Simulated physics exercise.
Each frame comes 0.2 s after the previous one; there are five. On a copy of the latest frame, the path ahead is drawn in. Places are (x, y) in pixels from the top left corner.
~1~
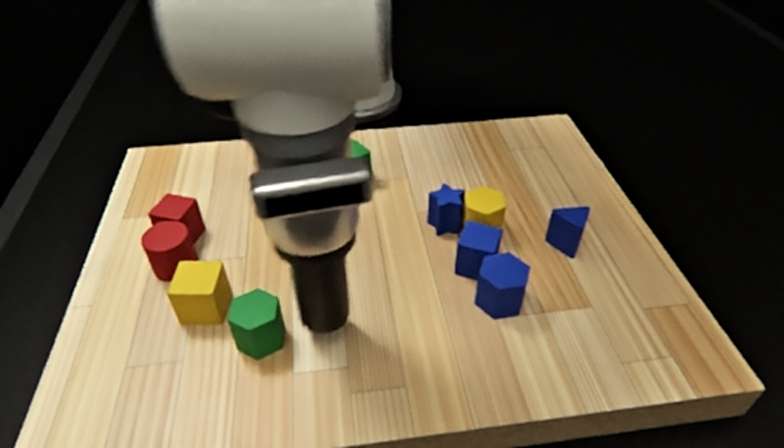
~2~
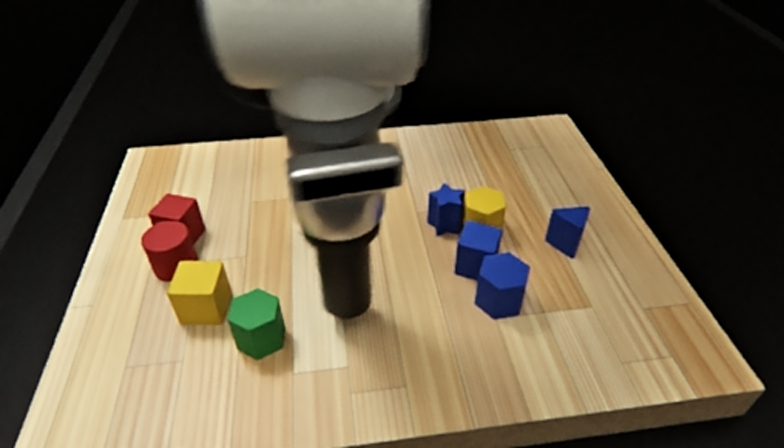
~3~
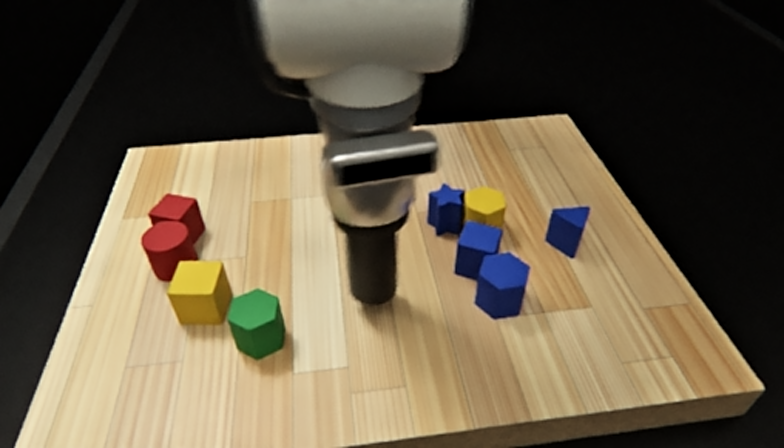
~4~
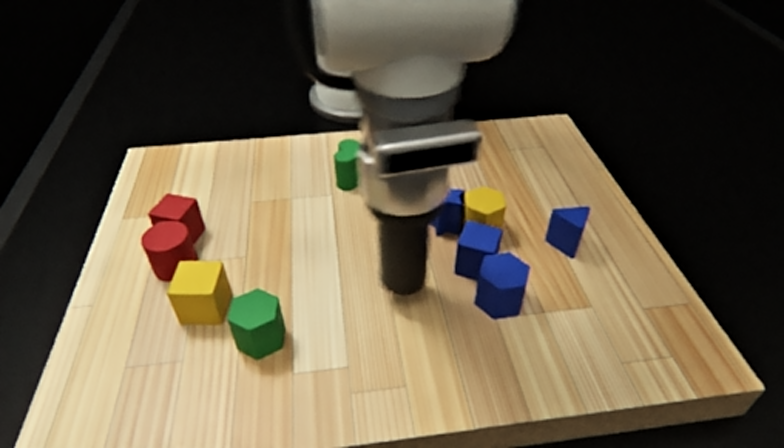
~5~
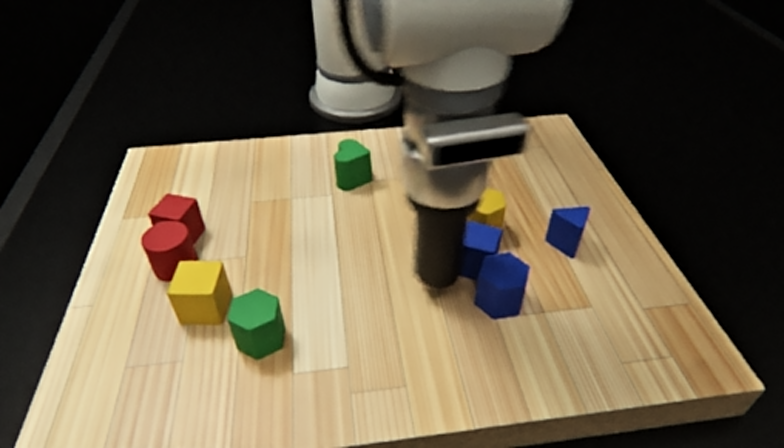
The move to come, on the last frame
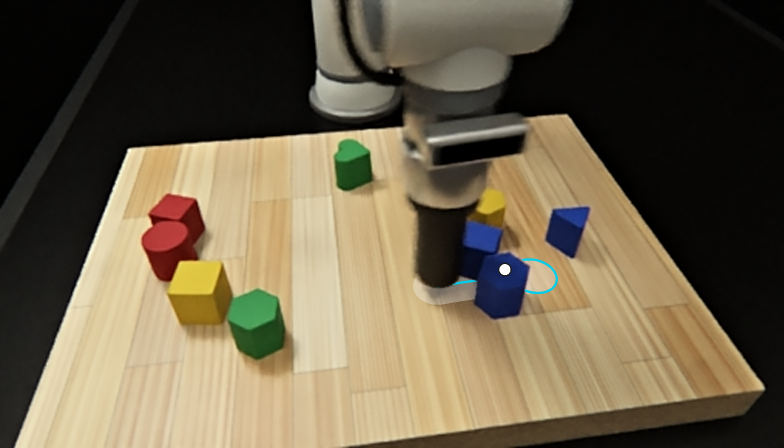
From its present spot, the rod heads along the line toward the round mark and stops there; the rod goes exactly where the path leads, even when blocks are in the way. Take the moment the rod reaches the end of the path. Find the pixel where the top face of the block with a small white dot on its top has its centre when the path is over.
About (550, 280).
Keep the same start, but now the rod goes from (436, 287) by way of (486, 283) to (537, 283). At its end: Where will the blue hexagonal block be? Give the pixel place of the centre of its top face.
Put as a pixel place, it's (569, 287).
Path on the board, from (436, 287) by way of (485, 280) to (533, 276); the dot is on the blue hexagonal block.
What follows on the original path. Halfway along, rod (488, 264); blue four-sided block (518, 223), turned 20° anticlockwise; blue hexagonal block (530, 274), turned 35° clockwise.
At the end, rod (537, 260); blue four-sided block (540, 215), turned 80° anticlockwise; yellow hexagonal block in place; blue hexagonal block (550, 280), turned 65° clockwise; blue triangle (577, 211), turned 15° clockwise.
